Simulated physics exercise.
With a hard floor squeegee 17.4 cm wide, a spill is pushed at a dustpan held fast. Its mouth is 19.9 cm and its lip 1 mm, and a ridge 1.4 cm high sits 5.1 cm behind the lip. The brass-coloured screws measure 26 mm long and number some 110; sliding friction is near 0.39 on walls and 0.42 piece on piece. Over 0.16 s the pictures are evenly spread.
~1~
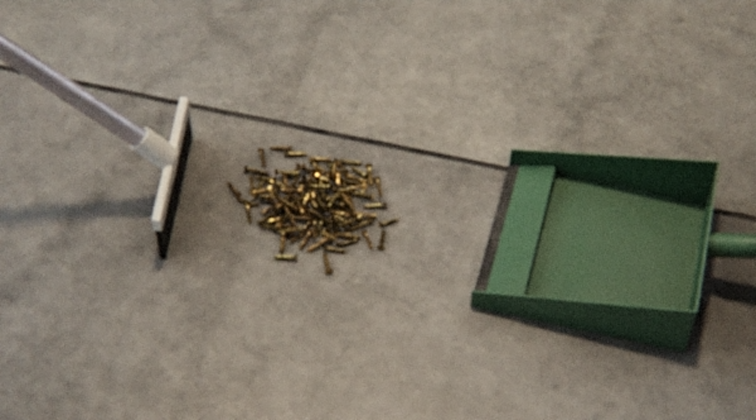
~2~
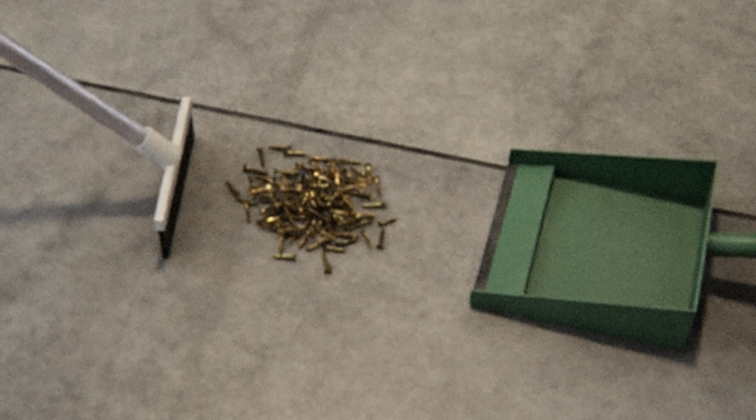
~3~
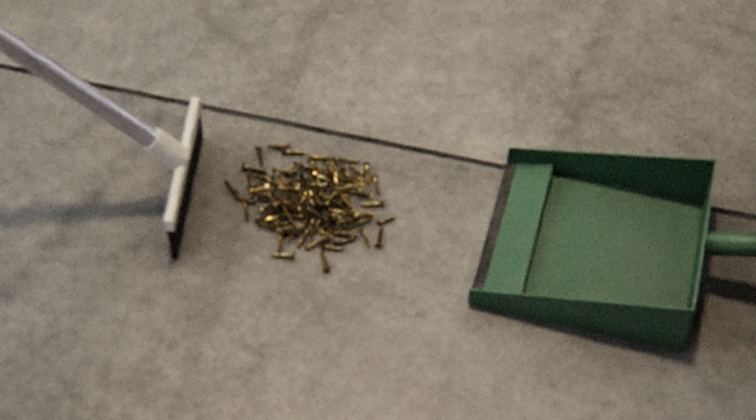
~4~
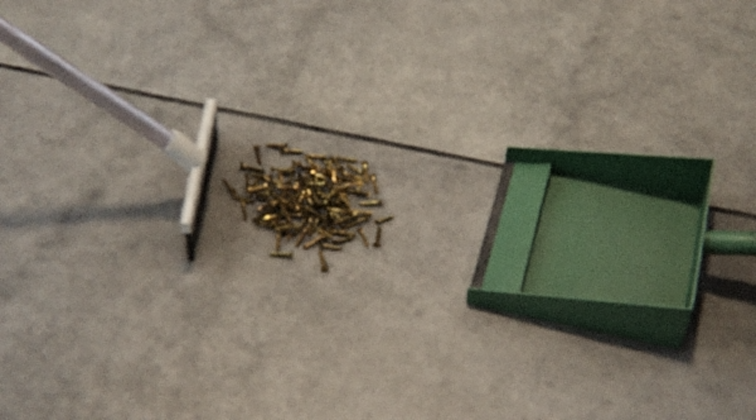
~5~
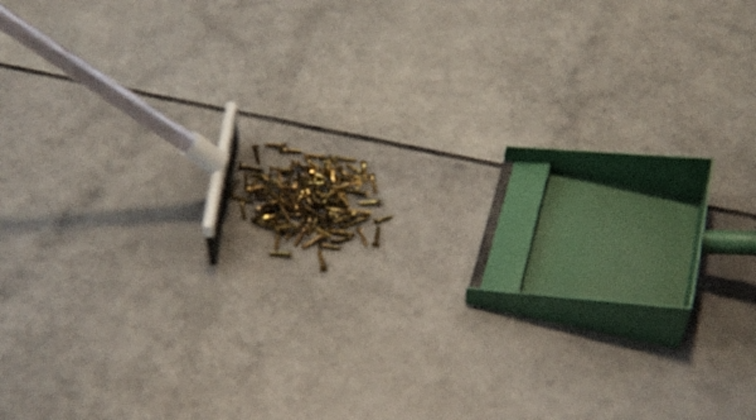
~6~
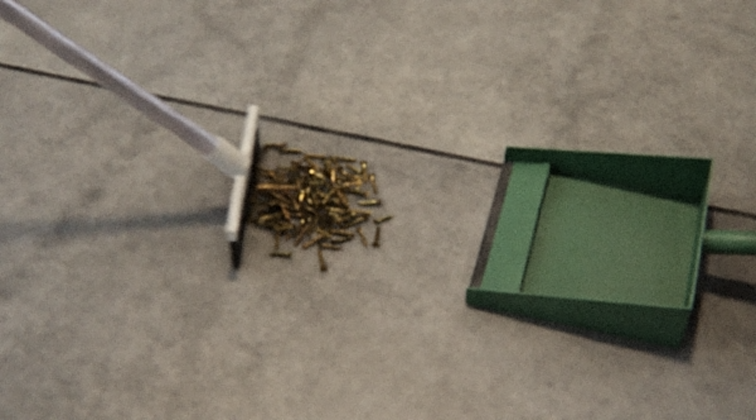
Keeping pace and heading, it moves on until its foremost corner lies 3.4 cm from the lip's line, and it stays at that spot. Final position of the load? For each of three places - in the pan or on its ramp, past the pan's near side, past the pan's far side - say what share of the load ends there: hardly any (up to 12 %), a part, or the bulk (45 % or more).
In the pan or on its ramp: A part; past the pan's near side: Hardly any; past the pan's far side: Hardly any.
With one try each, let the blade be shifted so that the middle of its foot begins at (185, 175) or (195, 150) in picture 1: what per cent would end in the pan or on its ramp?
Around 30 percent, then around 25 percent.
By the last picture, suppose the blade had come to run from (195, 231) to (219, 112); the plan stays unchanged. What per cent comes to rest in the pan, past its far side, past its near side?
Pan 10, far 5, near 5.
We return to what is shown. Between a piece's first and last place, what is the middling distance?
I'd say close to 18 cm.
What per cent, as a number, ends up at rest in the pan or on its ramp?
My estimate is some 25 per cent.
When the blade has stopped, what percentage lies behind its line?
I'd put it near 5 in a hundred.
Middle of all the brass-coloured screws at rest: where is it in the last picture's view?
Resting centre estimate: Around (478, 220).
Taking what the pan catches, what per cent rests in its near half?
Around 50 percent.
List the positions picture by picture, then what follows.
Blade from (158, 225) to (185, 107), moved 0.0 cm, 0 of the pieces shifted so far; middle of the pieces at (318, 206); pan at (611, 257), in the first frame.
Blade from (160, 225) to (187, 107), moved 0.4 cm, 0 of the pieces shifted so far; middle of the pieces at (317, 205), in the second frame.
Blade from (170, 225) to (196, 107), moved 1.6 cm, 0 of the pieces shifted so far; middle of the pieces at (316, 204), in the third frame.
Blade from (187, 227) to (212, 109), moved 3.6 cm, 0 of the pieces shifted so far; middle of the pieces at (314, 203), in the fourth frame.
Blade from (209, 231) to (232, 112), moved 6.0 cm, 1 of the pieces shifted so far; middle of the pieces at (313, 202), in the fifth frame.
Blade from (232, 235) to (254, 115), moved 8.5 cm, 14 of the pieces shifted so far; middle of the pieces at (313, 203); pan at (606, 254), in the sixth frame.
Then, 0.14 s after the last picture, middle of the blade 15 cm from the lip; 0 % over the lip, far side 0 %, near side 0 %.
Then, 0.24 s after the last picture, middle of the blade 7 cm from the lip; 0 % over the lip, far side 5 %, near side 0 %.
Then, 0.47 s after the last picture, middle of the blade 5 cm from the lip; 25 % over the lip, far side 5 %, near side 0 %.
In the end, pan 25 %, near side 0 %, far side 5 %, in front of the lip or behind the blade 70 %.
